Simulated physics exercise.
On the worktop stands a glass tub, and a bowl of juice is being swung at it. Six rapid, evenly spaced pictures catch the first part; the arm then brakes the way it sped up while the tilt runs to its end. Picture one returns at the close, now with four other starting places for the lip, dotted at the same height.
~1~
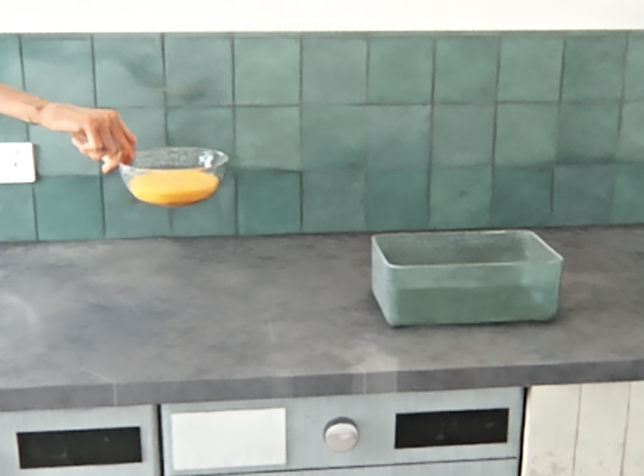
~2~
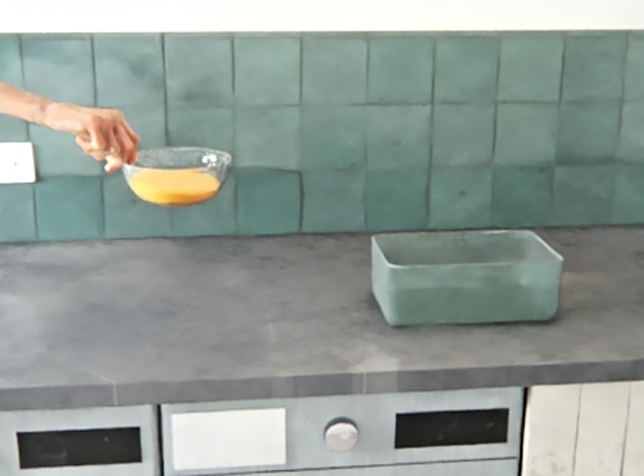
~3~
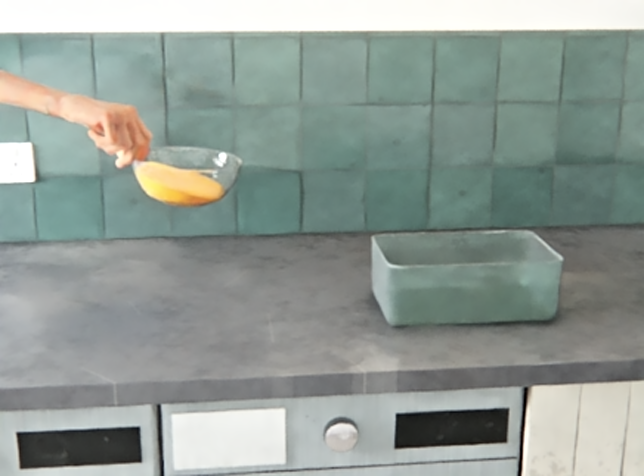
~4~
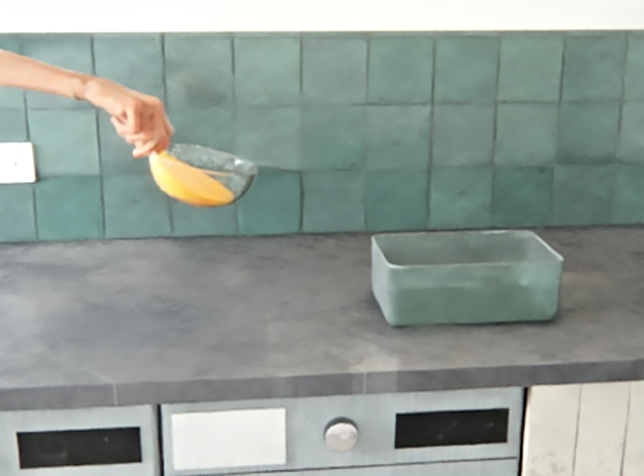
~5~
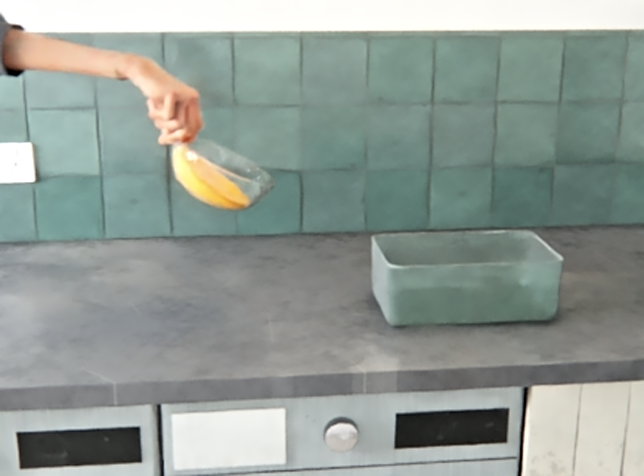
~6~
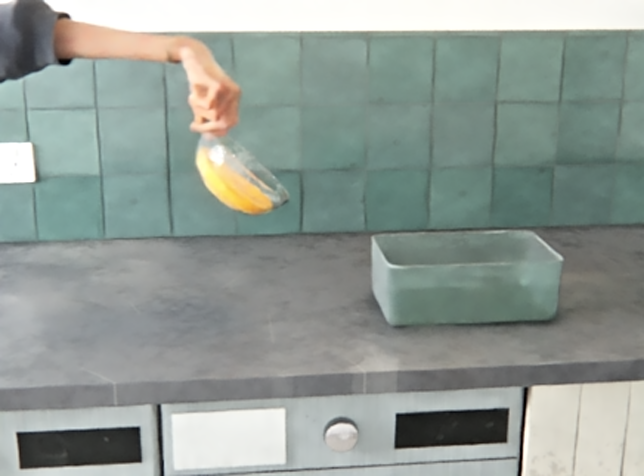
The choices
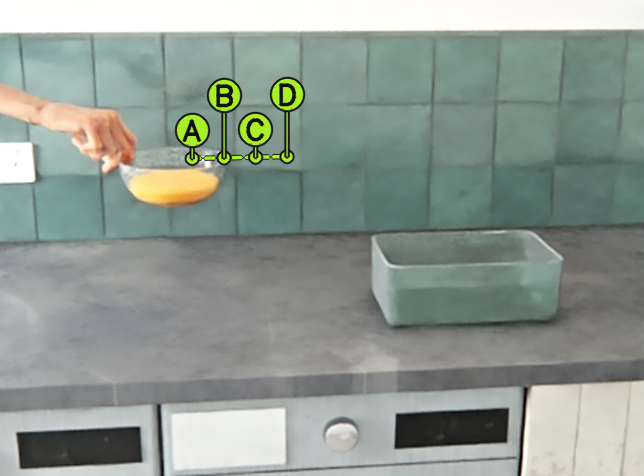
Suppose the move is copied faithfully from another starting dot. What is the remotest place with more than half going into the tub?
Choose C.
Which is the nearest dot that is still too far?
That is dot B.
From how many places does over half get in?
Two of the four.
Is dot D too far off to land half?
No, that is safe.
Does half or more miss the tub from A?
Yes.
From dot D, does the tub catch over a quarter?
Yes.
On the marked copy, A at (192, 158); B at (224, 157); C at (255, 157); D at (287, 156).
For dot A, about 0 % lands in the tub, 95 % falls short and 5 % goes beside or beyond.
For dot B, about 24 % lands in the tub, 70 % falls short and 6 % goes beside or beyond.
For dot C, about 68 % lands in the tub, 23 % falls short and 8 % goes beside or beyond.
For dot D, about 84 % lands in the tub, 6 % falls short and 10 % goes beside or beyond.
